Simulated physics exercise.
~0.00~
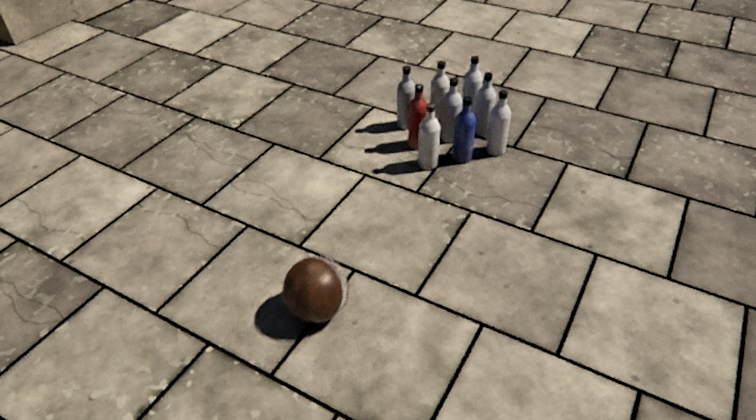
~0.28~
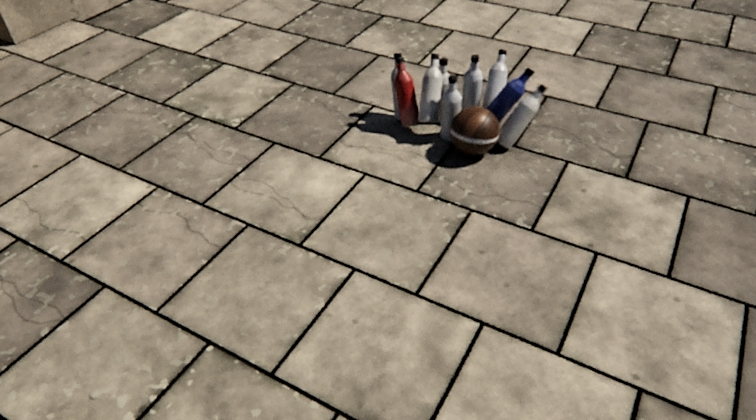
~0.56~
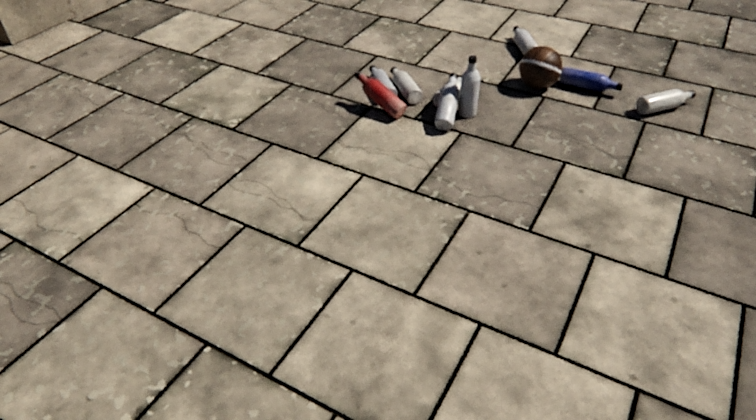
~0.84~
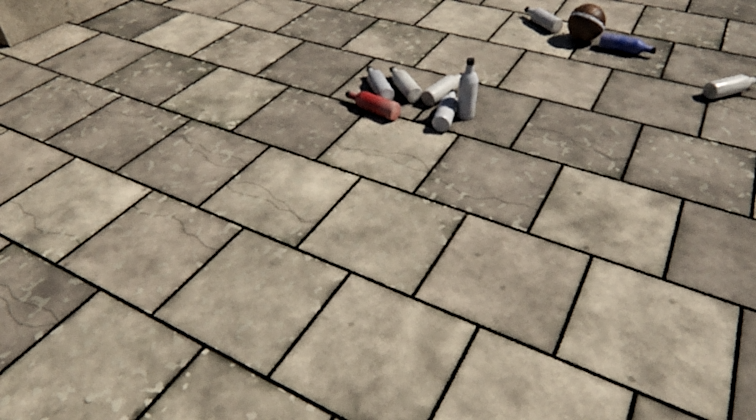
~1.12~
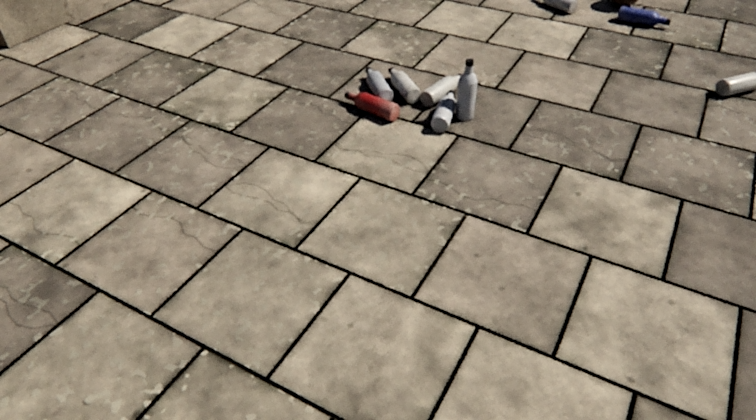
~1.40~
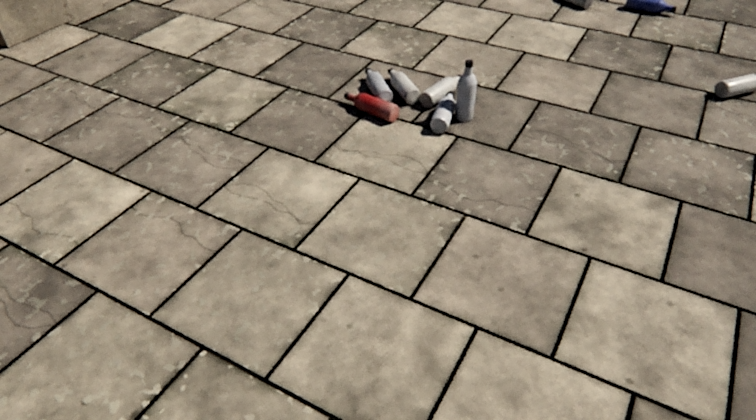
On a sunlit floor of square stone slabs, a cluster of capped bottles stands upright, most of them pale, with one red and one blue. A brown wooden ball with a light band rolls in from the lower left and strikes the group, tipping the blue bottle and its neighbours. The ball pushes on through toward the upper right as bottles topple and scatter, the blue one sliding ahead with it and a pale one skidding off to the right. The red bottle drops flat on the left. Finally the ball rolls out of view, leaving a single pale bottle standing beside its fallen companions.
